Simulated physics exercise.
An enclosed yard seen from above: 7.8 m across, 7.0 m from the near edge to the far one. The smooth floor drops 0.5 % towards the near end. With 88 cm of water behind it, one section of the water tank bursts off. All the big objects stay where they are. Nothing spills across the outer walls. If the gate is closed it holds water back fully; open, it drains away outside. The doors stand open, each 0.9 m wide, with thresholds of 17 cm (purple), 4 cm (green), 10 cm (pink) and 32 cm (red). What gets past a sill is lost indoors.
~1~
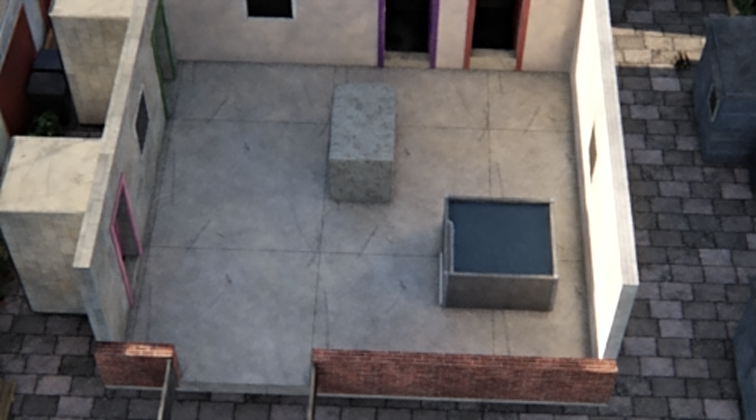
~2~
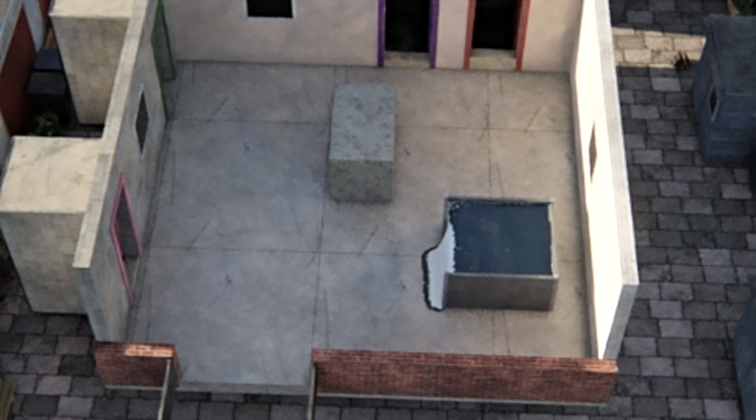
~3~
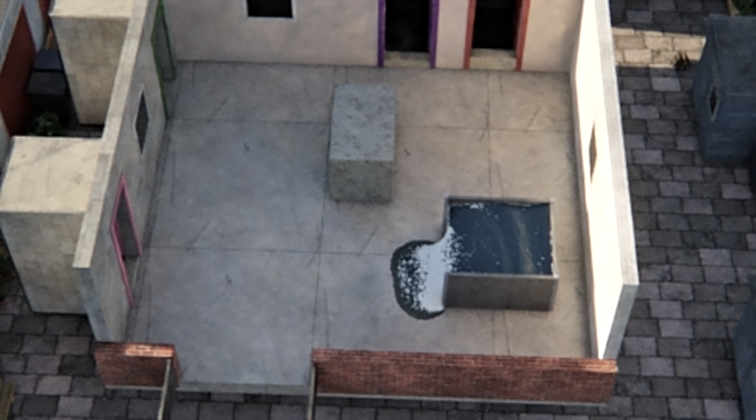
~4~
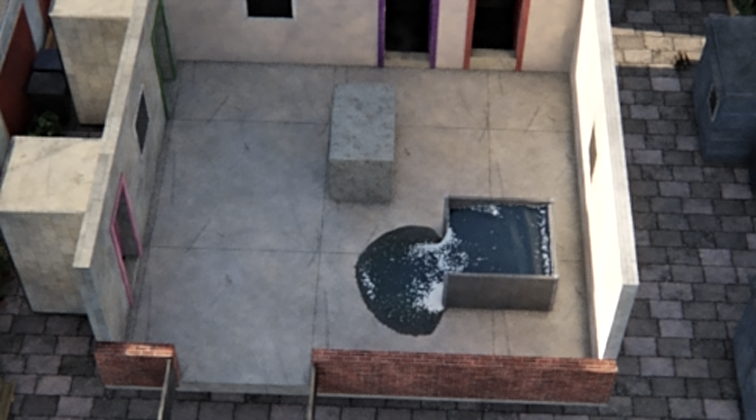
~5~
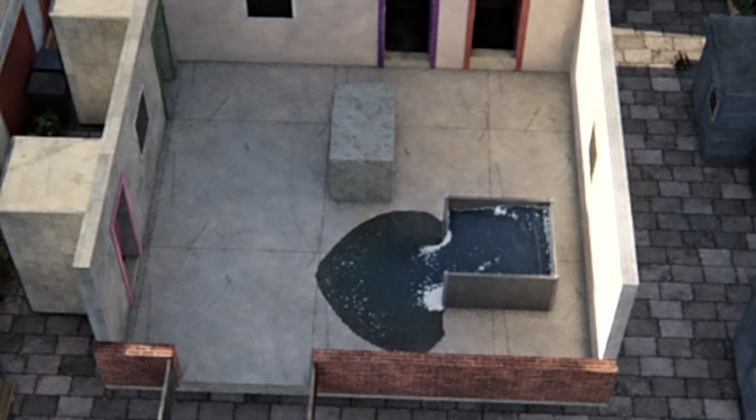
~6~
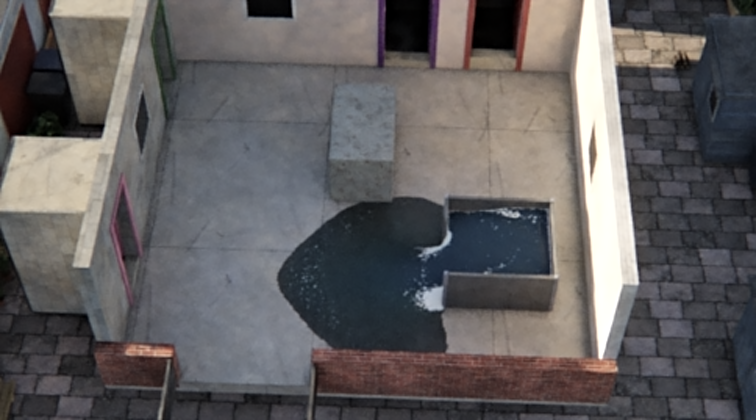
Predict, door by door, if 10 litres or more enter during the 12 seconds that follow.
Door by door: At the purple door it keeps below the limit; at the green door it exceeds the limit; at the pink door it passes the limit; at the red door it keeps below the limit.
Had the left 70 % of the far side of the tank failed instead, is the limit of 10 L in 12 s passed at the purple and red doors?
Then: Purple above, red below.
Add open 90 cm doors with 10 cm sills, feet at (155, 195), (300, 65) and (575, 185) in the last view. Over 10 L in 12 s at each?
In that order: Over, below, not over.
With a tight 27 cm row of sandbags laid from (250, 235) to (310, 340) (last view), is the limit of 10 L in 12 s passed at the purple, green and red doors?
Then: Purple below, green above, red under.
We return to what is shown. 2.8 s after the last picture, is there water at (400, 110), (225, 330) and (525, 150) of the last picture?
In that order: Dry, wet, not reached.
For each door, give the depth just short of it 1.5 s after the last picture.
Depths in cm: Purple 0, green 0, pink 22, red 0.
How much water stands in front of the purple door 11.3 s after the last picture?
Roughly 3.0 cm deep.
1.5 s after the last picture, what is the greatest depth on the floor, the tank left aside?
Up to some 37 cm.
Then, 0.7 s after the last picture water covers 35 % of the floor and is deepest (40 cm) near (440, 286); purple door not reached, green door not reached, pink door 8 cm at the sill, 0 L in, red door not reached.
Then, 1.5 s after the last picture water covers 45 % of the floor and is deepest (37 cm) near (131, 366); purple door not reached, green door not reached, pink door 22 cm at the sill, 36 L in, red door not reached.
Then, 2.8 s after the last picture water covers 50 % of the floor and is deepest (24 cm) near (120, 365); purple door not reached, green door 6 cm at the sill, 0 L in, pink door 19 cm at the sill, 100 L in, red door not reached.
Then, 6.3 s after the last picture water covers 60 % of the floor and is deepest (10 cm) near (177, 65); purple door 2 cm at the sill, 0 L in, green door 6 cm at the sill, 7 L in, pink door 7 cm at the sill, 128 L in, red door not reached.
Then, 11.3 s after the last picture water covers 85 % of the floor and is deepest (6 cm) near (553, 90); purple door 3 cm at the sill, 0 L in, green door 4 cm at the sill, 25 L in, pink door 3 cm at the sill, 128 L in, red door 2 cm at the sill, 0 L in.
